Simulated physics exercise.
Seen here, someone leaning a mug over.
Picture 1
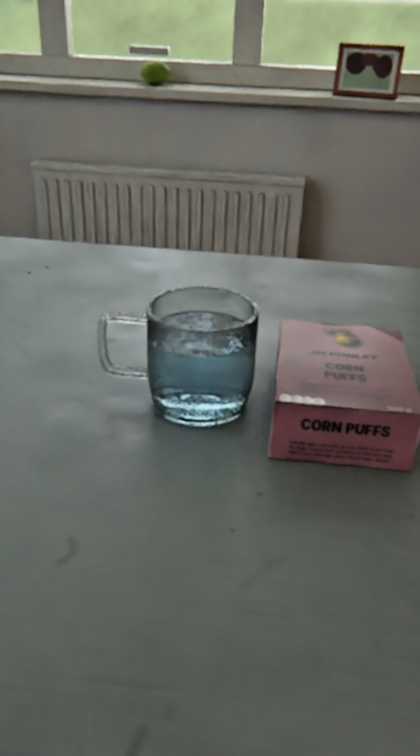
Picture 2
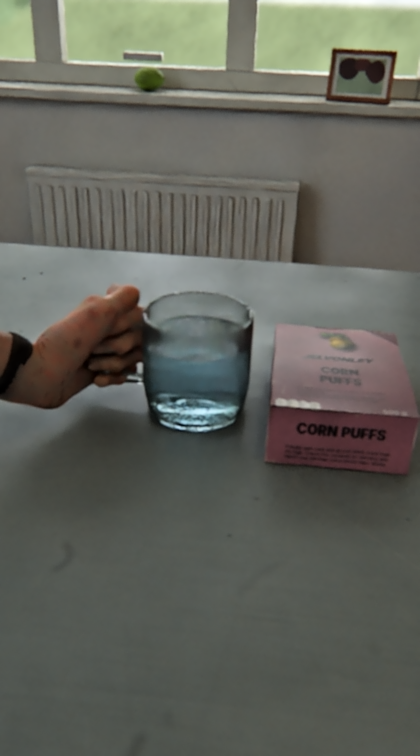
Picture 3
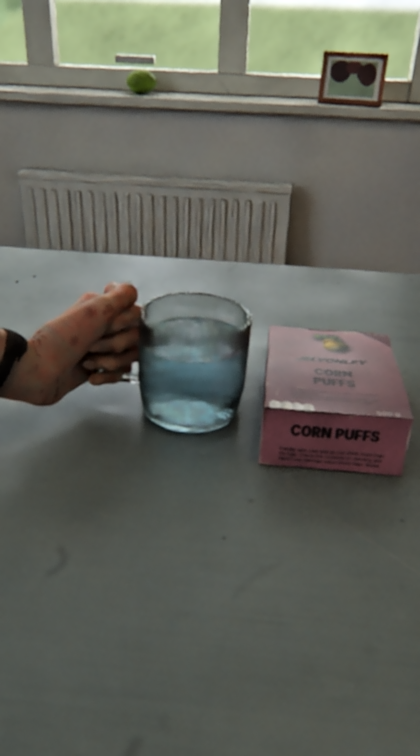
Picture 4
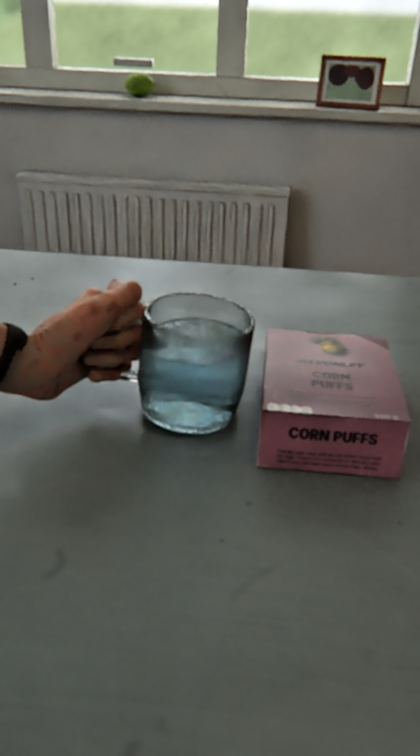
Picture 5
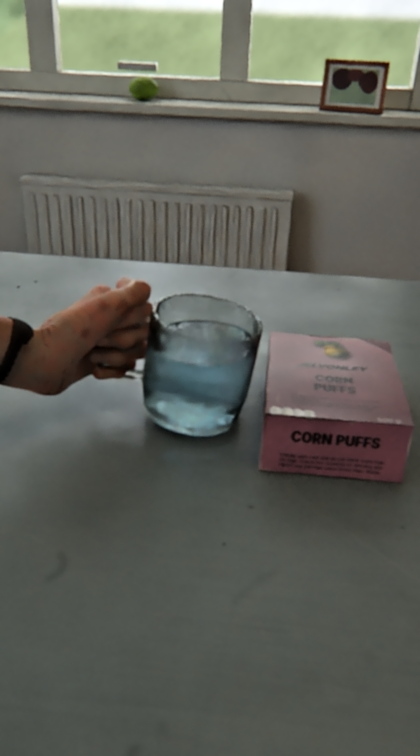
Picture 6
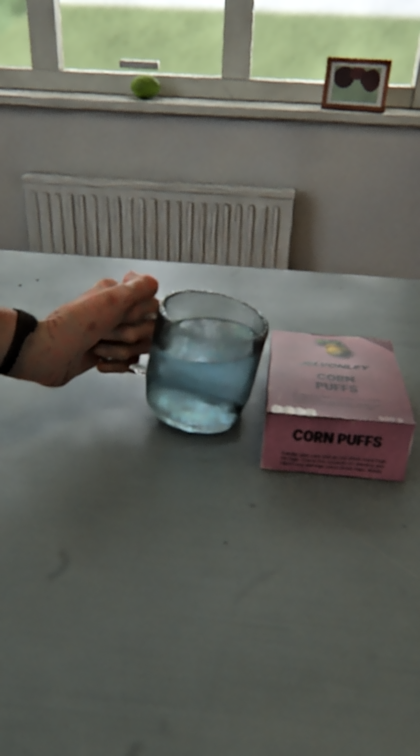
On a grey table in front of a radiator and window, a clear glass mug of bluish liquid stands upright beside a pink box of corn puffs. A hand comes in from the left and grips the handle, then leans the mug slightly to the right, its rim shifting towards the box.
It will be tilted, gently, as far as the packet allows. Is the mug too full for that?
The mug stays dry outside.
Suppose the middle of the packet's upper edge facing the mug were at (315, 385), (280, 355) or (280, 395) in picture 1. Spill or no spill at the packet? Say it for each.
As listed: Leaks, copes, slops over.
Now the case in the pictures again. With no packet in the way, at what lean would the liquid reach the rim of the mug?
About 30°.
Next, the mug leans by about 15°; its rim is dry.
Finally, the mug leans by about 20°, against the packet; its rim is dry.
